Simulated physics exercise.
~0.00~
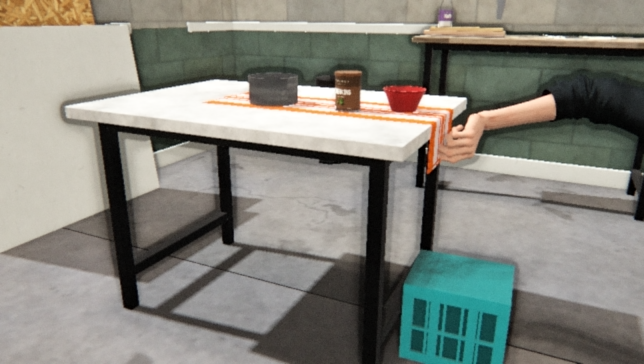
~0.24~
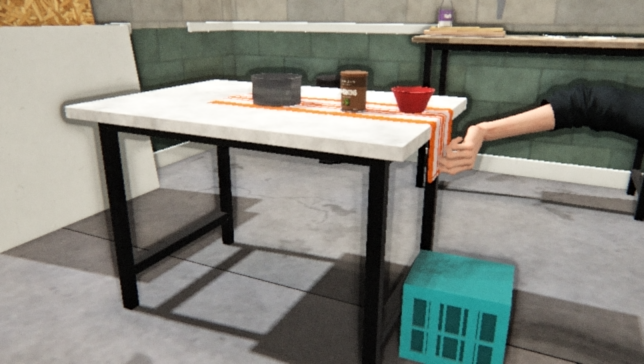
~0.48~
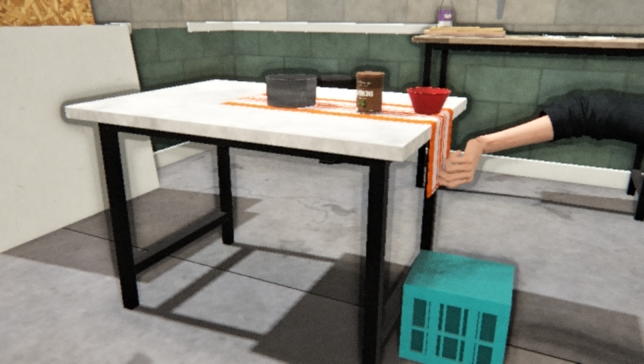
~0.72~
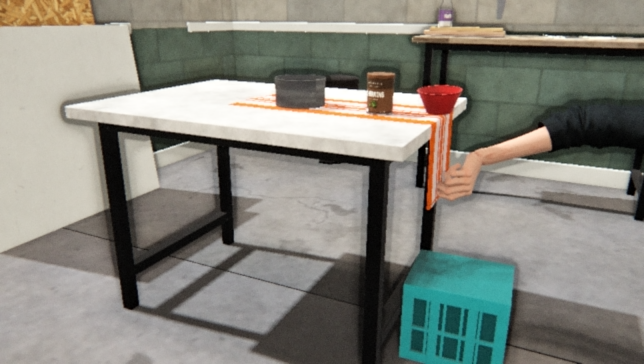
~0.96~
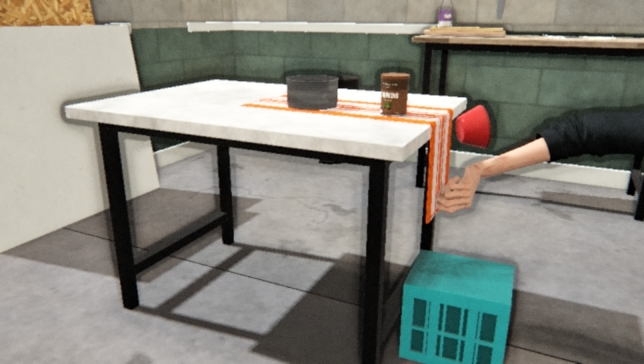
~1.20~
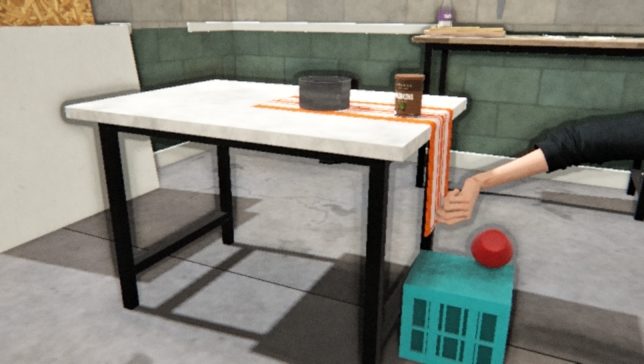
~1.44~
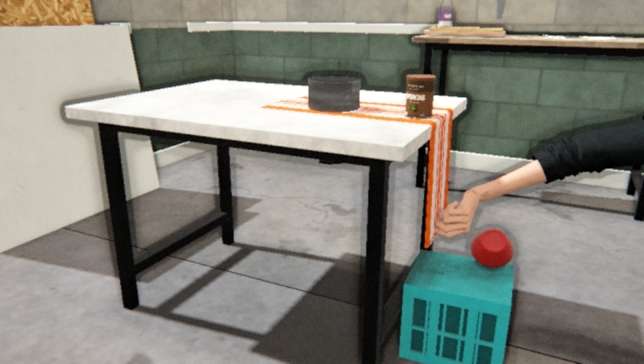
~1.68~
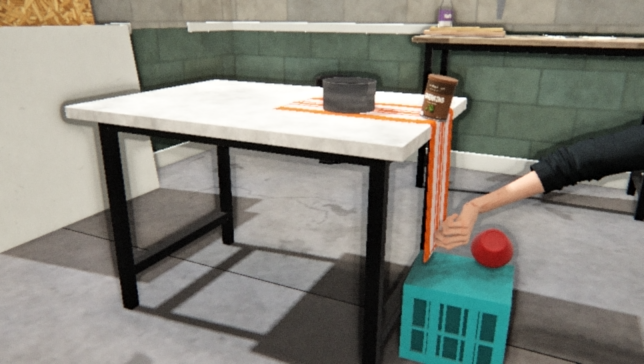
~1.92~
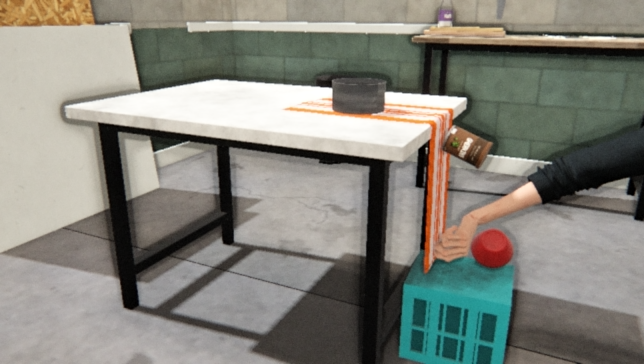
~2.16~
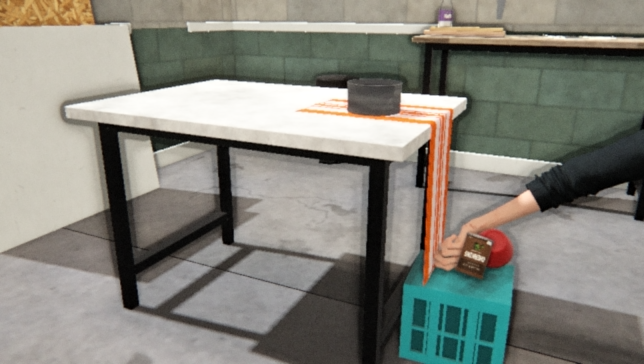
A hand pulled an orange table runner down over the right end of a workbench, drawing a pot, brown tin and red bowl along; the bowl fell onto the turquoise crate, then the tin tipped off after it, while the pot stayed on top.
